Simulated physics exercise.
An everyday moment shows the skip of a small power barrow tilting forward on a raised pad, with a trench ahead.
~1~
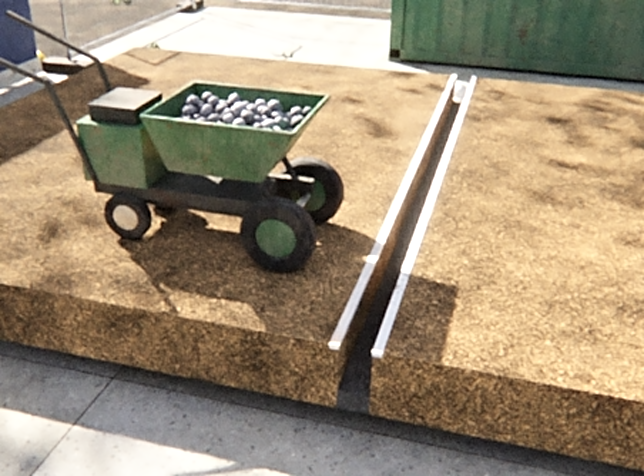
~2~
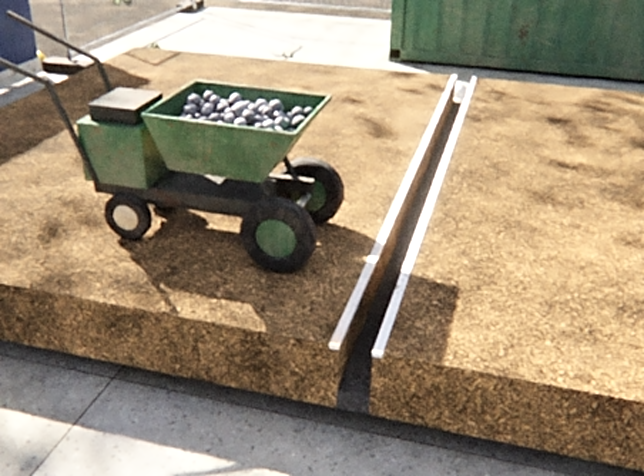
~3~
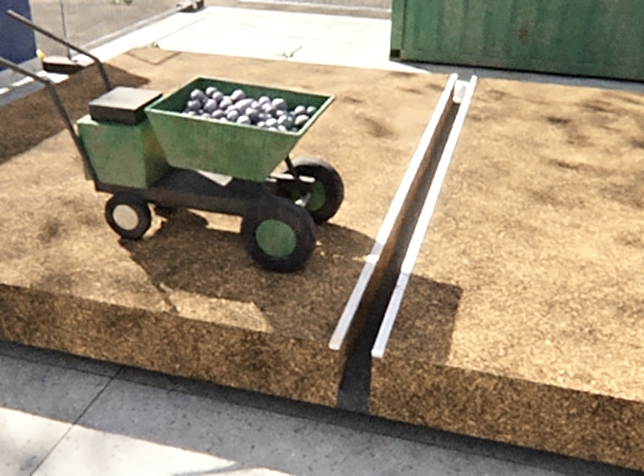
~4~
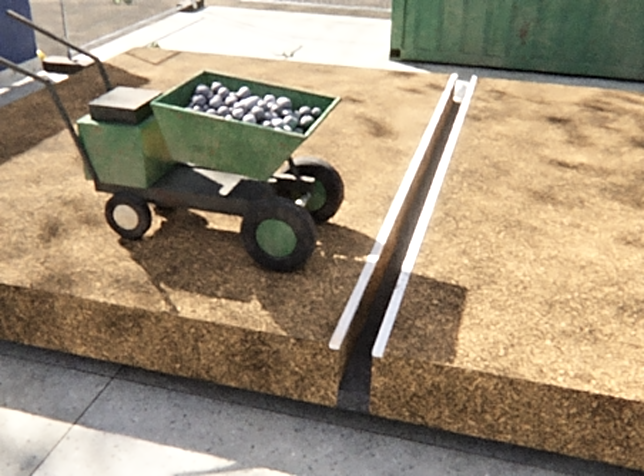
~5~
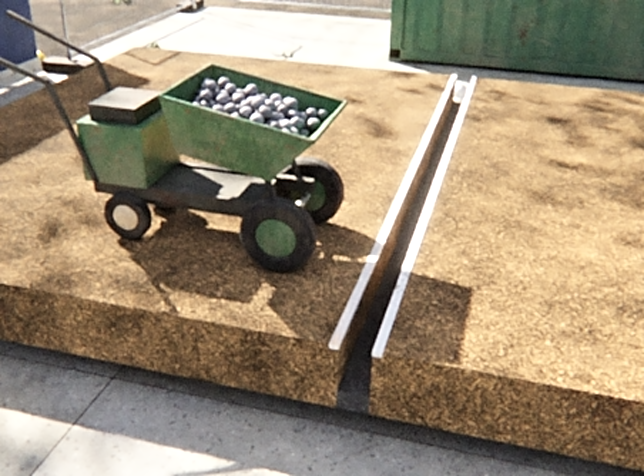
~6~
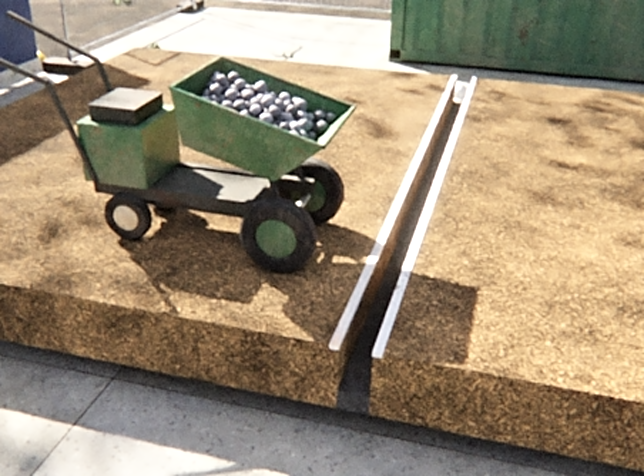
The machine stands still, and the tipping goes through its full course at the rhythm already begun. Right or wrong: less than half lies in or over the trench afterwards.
Right.
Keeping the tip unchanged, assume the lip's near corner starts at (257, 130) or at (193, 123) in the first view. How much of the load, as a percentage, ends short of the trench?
First spot: 10 %, second spot: 70 %.
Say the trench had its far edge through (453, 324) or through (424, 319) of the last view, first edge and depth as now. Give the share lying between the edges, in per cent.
First try: About 100 %; second try: About 70 %.
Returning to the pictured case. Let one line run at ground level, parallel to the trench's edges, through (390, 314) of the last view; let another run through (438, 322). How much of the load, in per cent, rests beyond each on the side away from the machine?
Estimate: 80 %, then 40 %.
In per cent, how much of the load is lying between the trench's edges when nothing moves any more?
It comes to 20 per cent or so.
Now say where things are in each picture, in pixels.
Lip of the skip at (293, 135), level; top of the load at (234, 119), round cobbles; first edge of the trench at (351, 306); far edge at (391, 313), the trench under half as wide as the skip, and about as deep as wide, in the first frame.
Lip of the skip at (295, 135), level; top of the load at (235, 118), in the second frame.
Lip of the skip at (299, 136), tipped barely; top of the load at (238, 116), in the third frame.
Lip of the skip at (306, 138), tipped a little; top of the load at (232, 104), in the fourth frame.
Lip of the skip at (313, 142), tipped a little; top of the load at (231, 108), in the fifth frame.
Lip of the skip at (323, 147), tipped clearly; top of the load at (230, 104); first edge of the trench at (351, 307); far edge at (391, 314), in the sixth frame.
Soon after the last picture, skip tipped steeply; all in the skip.
A little later, skip tipped right over; most in the skip; a small part beyond it; a small part falling.
Later still, skip tipped right over; a small part in the skip; a small part in or heaped over the trench; most beyond it; a stray few falling.
By the end, skip tipped right over; a stray few in the skip; about a quarter in or heaped over the trench; most beyond it.
